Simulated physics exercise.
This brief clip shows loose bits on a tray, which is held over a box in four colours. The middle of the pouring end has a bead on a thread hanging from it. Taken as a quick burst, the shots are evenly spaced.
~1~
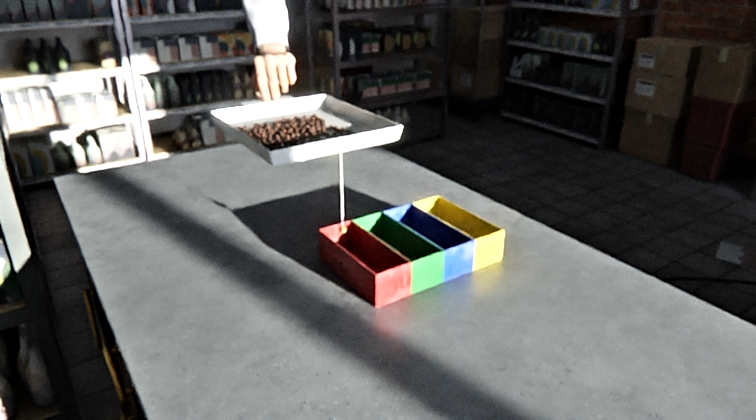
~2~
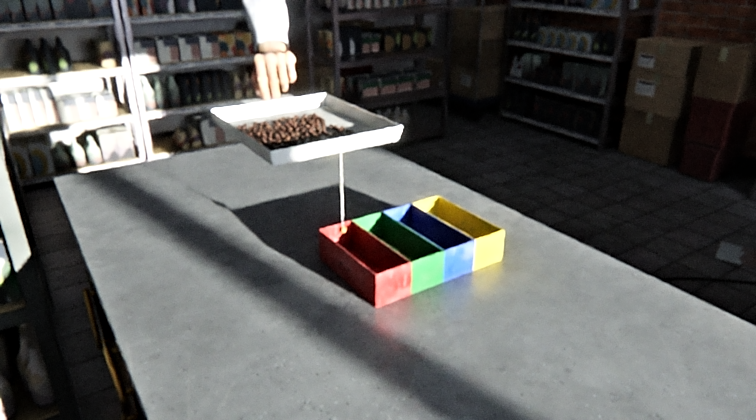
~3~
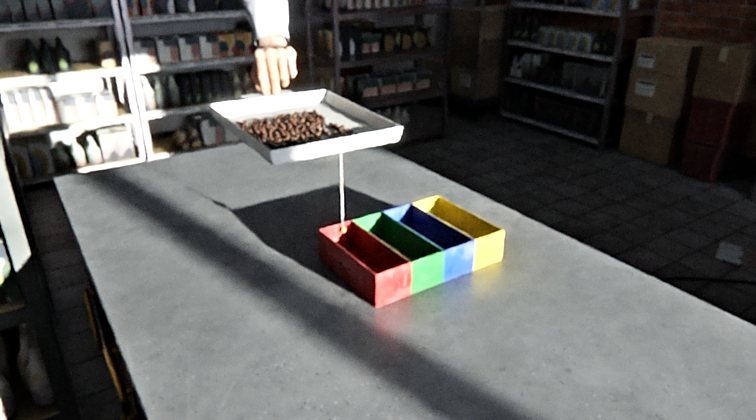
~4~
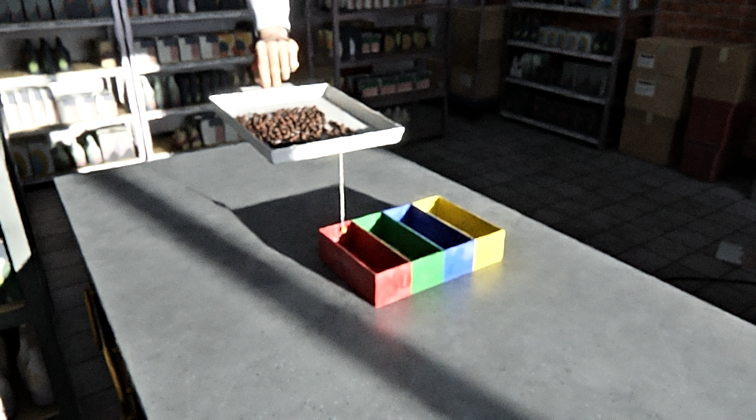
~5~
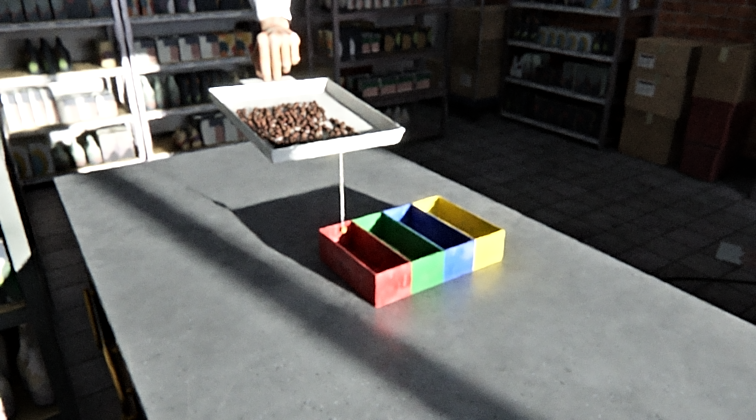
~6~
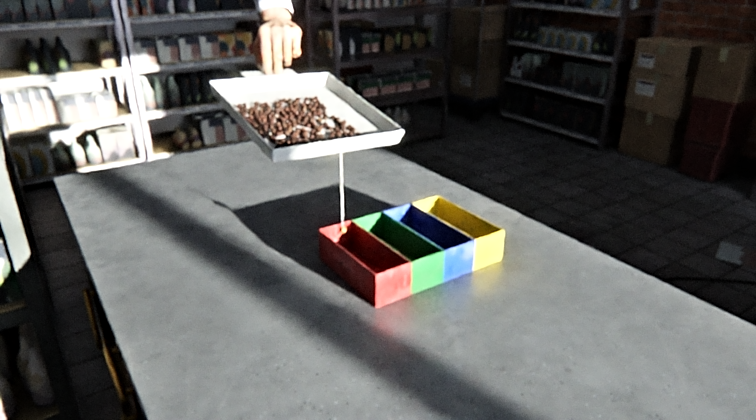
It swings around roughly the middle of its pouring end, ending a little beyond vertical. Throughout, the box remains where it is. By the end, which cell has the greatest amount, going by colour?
By colour, green has the most.
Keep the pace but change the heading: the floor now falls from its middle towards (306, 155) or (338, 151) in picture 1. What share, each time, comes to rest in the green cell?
Around 0 per cent first, around 20 per cent next.
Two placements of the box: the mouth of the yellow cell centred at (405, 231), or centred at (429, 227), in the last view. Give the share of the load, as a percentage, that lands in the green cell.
I'd expect some 20 percent, and then some 30 percent.
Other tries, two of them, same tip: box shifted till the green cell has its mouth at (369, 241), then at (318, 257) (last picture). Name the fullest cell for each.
First try: The blue cell; second try: Yellow.
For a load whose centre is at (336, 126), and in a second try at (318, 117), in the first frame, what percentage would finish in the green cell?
About 60 % and 60 %.
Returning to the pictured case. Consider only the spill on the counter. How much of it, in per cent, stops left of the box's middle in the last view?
That's roughly 90 per cent of the pieces.
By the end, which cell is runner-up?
The runner-up is red.
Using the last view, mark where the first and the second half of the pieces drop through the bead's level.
The opening half passes (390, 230), the closing half (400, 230).
Just after the last frame, tray tipped steeply; every one on the tray.
A moment on, tray tipped right over; roughly half on the tray; about a tenth in the red cell; about a tenth in the green cell; just a few in the blue cell; roughly a third falling or outside the box.
Further on, tray tipped past a quarter turn; roughly half in the green cell; roughly a third in the red cell; about a tenth in the blue cell; about a tenth falling or outside the box.
When it is over, tray tipped past a quarter turn; roughly half in the green cell; roughly a third in the red cell; about a tenth in the blue cell; not one in the yellow cell; about a tenth outside the box.
